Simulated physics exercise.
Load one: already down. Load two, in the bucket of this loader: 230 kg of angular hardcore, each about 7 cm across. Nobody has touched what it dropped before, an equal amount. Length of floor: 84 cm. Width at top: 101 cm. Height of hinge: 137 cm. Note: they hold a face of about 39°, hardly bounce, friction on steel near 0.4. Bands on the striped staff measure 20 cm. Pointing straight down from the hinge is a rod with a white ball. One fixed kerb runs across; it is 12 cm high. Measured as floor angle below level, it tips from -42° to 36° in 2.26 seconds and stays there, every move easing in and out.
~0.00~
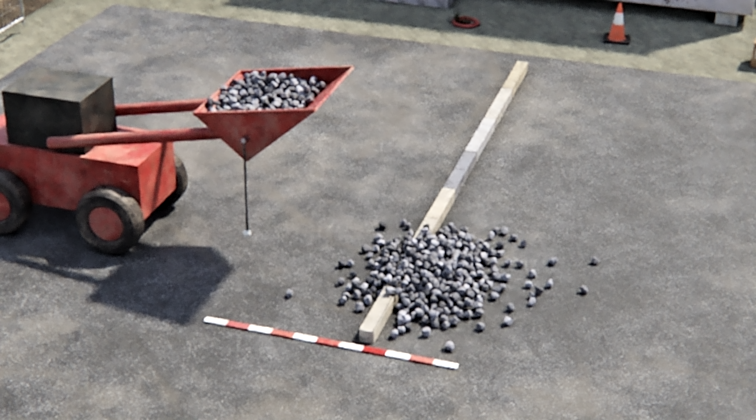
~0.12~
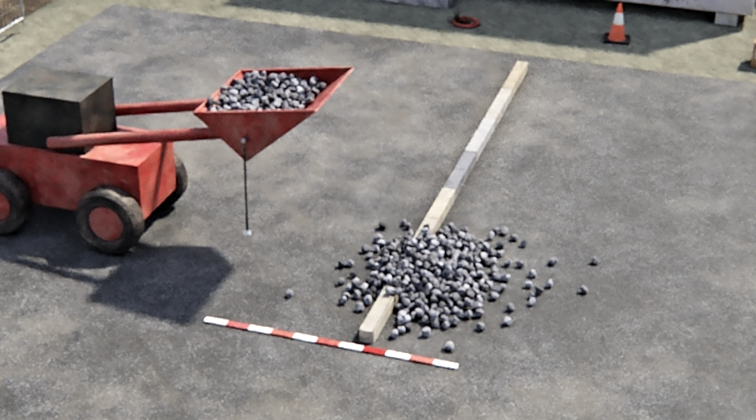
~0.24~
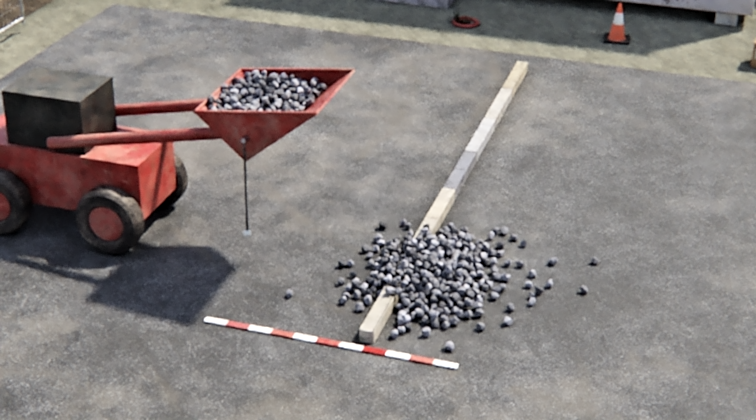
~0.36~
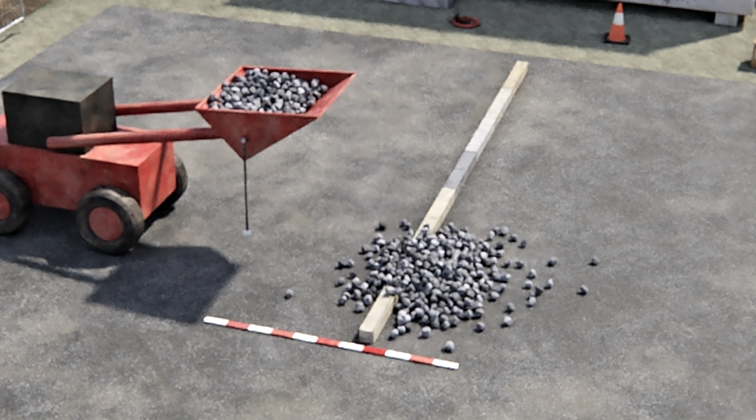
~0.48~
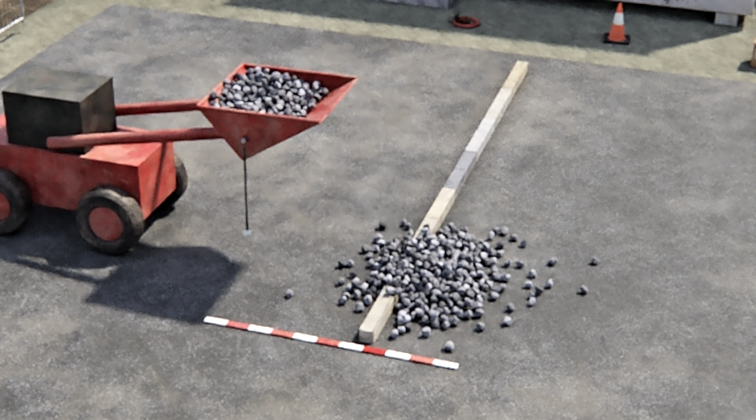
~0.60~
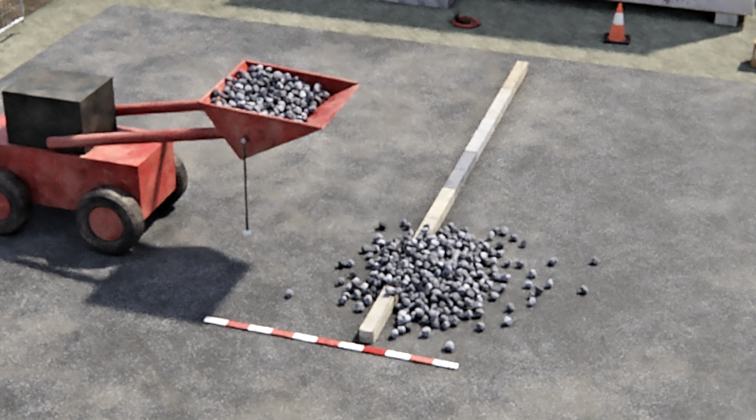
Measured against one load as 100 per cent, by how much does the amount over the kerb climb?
The amount climbs by some 0 per cent of a load.
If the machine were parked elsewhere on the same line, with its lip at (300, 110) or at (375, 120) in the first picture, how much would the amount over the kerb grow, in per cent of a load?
Around 0 percent, then around 65 percent.
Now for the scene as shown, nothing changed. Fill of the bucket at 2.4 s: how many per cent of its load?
40 % still inside.
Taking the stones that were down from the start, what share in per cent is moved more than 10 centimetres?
Close to 0 in a hundred of them.
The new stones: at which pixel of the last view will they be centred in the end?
The centre sits about (365, 257).
After 1.7 s the floor is at 24°; in per cent of one load, 100 in the bucket, 23 on this side of the kerb, 77 over the kerb; the foremost stones are at (552, 283).
After 2.4 s the floor is at 36°; in per cent of one load, 39 in the bucket, 84 on this side of the kerb, 77 over the kerb; the foremost stones are at (552, 283).
After 2.7 s the floor is at 36°; in per cent of one load, 9 in the bucket, 114 on this side of the kerb, 77 over the kerb; the foremost stones are at (552, 283).
After 5.3 s the floor is at 36°; in per cent of one load, 0 in the bucket, 123 on this side of the kerb, 77 over the kerb; the foremost stones are at (552, 283). Net gain over the kerb, 0.
